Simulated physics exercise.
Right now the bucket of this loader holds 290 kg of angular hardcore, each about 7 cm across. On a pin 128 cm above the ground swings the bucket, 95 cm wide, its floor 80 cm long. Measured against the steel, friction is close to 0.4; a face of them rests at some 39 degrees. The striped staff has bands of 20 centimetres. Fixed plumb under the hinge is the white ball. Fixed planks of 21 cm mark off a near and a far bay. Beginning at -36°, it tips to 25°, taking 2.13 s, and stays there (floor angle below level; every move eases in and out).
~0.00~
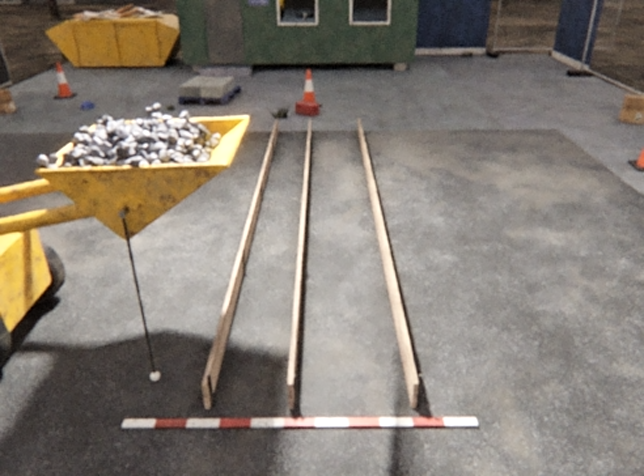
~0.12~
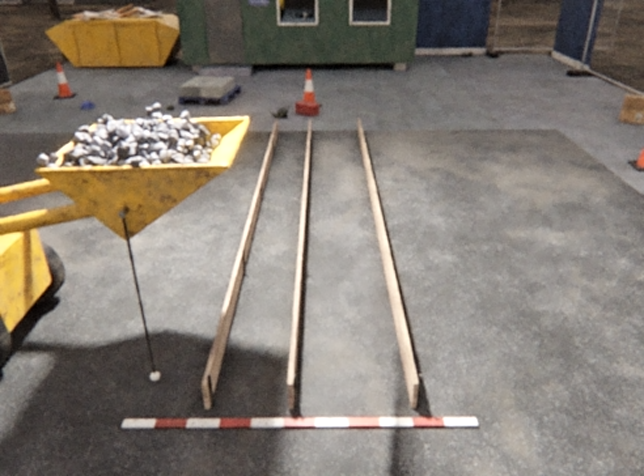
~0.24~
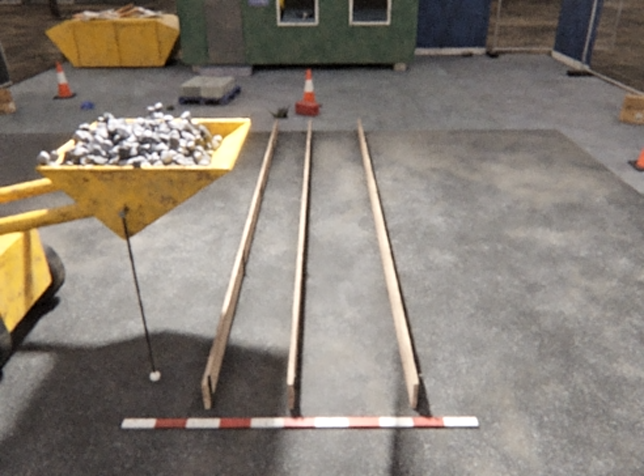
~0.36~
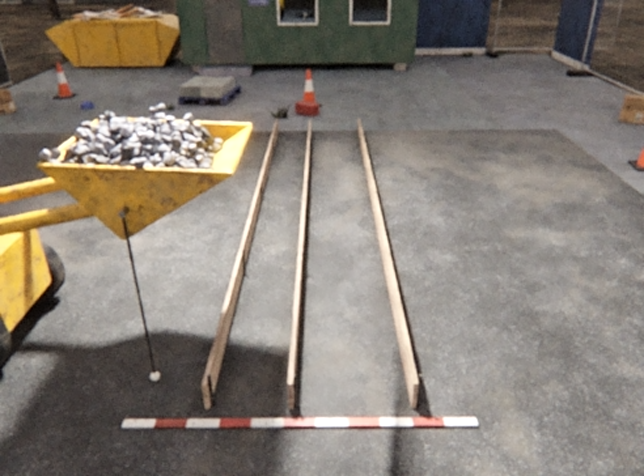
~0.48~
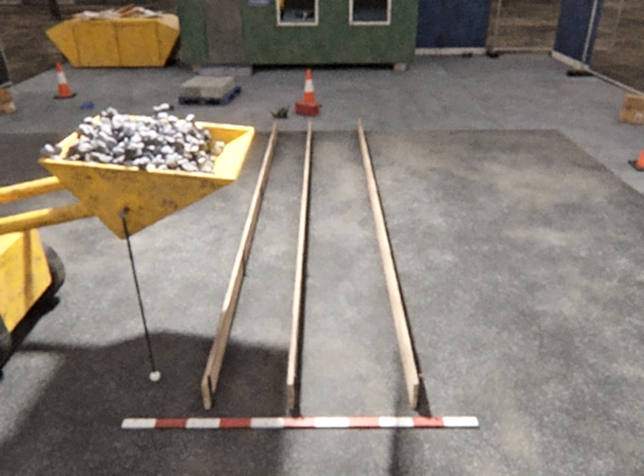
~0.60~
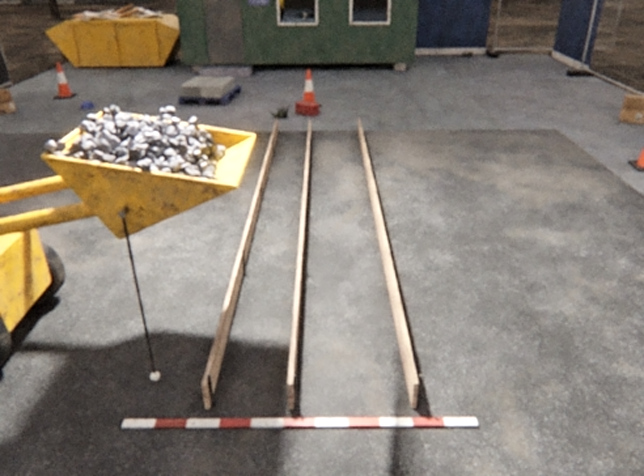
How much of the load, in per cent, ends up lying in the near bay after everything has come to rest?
Roughly 70 per cent of it.
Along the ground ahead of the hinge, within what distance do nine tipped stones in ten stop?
I'd put it at about 130 cm.
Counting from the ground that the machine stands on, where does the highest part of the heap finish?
Top of heap: Approx. 36 cm above the machine's ground.
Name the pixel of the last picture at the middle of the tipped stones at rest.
Centre estimate: Around (281, 323).
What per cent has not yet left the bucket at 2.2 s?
It holds some 75 per cent.
After 1.6 s the floor is at 16°; 99 % in the bucket, 1 % in the near bay; the foremost stones are at (249, 222).
After 2.2 s the floor is at 25°; 74 % in the bucket, 25 % in the near bay, 1 % in the far bay; the foremost stones are at (309, 313).
After 2.6 s the floor is at 25°; 51 % in the bucket, 41 % in the near bay, 8 % in the far bay; the foremost stones are at (351, 341).
After 5.0 s the floor is at 25°; 0 % in the bucket, 69 % in the near bay, 31 % in the far bay; the foremost stones are at (391, 336).
